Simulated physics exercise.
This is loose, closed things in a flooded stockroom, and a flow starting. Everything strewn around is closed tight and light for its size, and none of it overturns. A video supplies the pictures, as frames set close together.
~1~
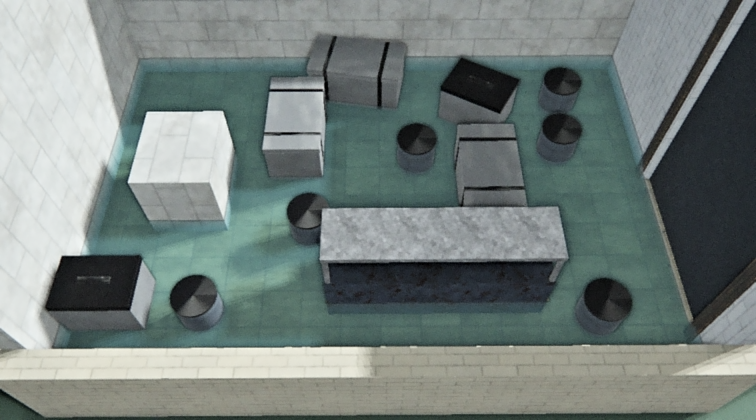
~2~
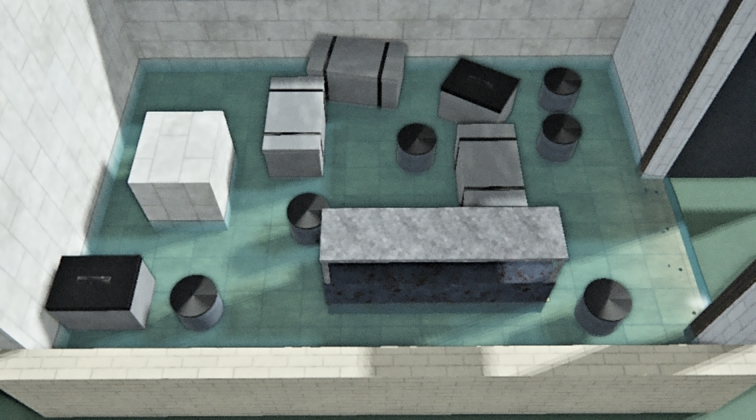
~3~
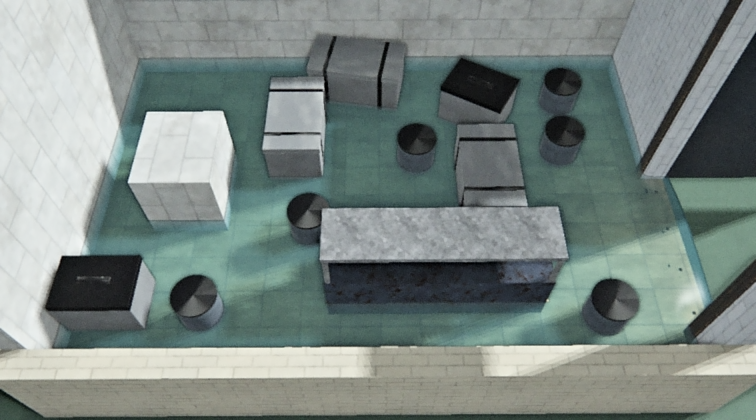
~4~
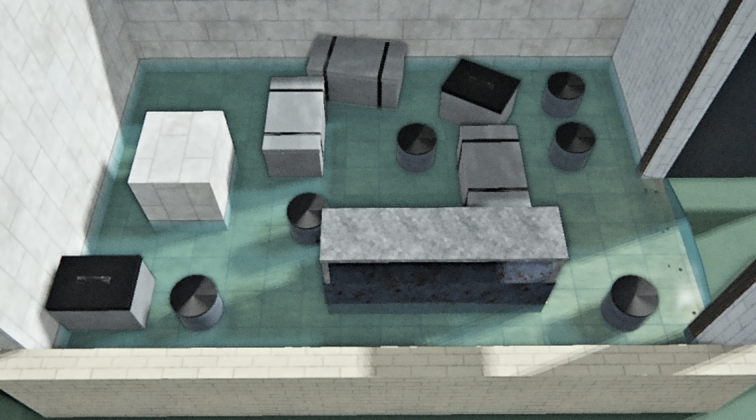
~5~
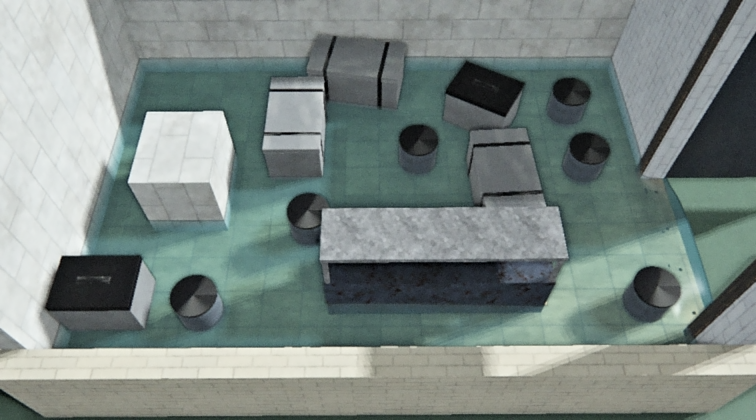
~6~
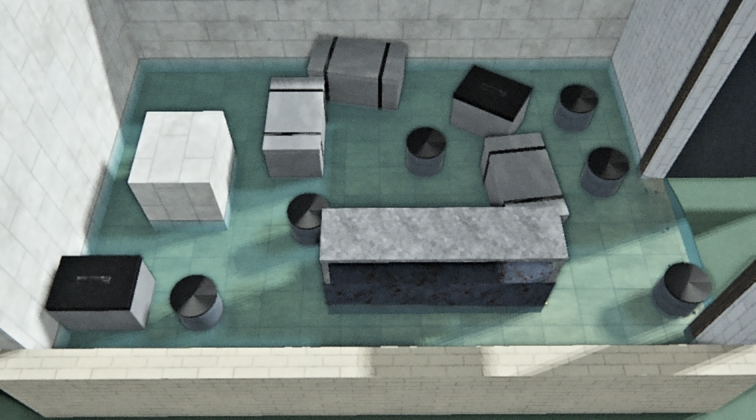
The video shows closed boxes and round pails in a flooded, tiled room as a dark panel at the right opens a gap; the pails nearest it drift rightward, then nearby boxes shift and turn slightly, while objects at left stay still.
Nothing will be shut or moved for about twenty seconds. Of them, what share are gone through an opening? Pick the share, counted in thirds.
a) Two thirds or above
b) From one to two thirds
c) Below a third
Option a: Two thirds or above.
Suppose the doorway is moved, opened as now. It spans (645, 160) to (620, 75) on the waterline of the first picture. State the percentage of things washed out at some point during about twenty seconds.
Near 70 percent.
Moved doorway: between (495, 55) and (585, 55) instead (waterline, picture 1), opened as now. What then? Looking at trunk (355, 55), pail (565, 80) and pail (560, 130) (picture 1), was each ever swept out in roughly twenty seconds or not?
Lost, lost and lost.
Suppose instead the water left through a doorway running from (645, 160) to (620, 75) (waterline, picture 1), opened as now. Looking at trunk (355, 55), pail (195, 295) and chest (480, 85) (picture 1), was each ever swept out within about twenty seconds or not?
As listed: Carried outside, left behind, through.
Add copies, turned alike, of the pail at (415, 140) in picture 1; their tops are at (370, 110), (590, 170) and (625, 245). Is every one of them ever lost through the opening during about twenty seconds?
One after the other: Carried outside, out, carried outside.
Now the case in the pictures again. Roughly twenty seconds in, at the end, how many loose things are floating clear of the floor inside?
The tally stands at 1.
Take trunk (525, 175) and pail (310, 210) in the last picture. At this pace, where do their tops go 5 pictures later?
Roughly (675, 214) and (366, 210).
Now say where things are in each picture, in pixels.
The first frame shows a pail at (608, 299) floats; a pail at (562, 128), afloat; 0 of 11 have shifted.
The second frame shows a pail at (608, 299) floats; a pail at (562, 128), afloat; 0 of 11 have shifted.
The third frame shows a pail at (616, 299) floats, close to its start; a pail at (565, 130) floats; 1 of 11 have shifted.
The fourth frame shows a pail at (635, 295), afloat, close to its start; a pail at (575, 137), afloat, close to its start; 2 of 11 have shifted.
The fifth frame shows a pail at (657, 286), afloat, a stride from its start; a pail at (590, 148), afloat, close to its start; 5 of 11 have shifted.
The sixth frame shows a pail at (688, 282) floats, a stride from its start; a pail at (608, 163) floats, a stride from its start; 6 of 11 have shifted.
A moment on, 2 of 11 are out; 9 afloat.
Next, 6 of 11 are out; 5 afloat.
Later, 8 of 11 are out; 3 afloat.
In the end, 10 of 11 are out; 1 afloat.
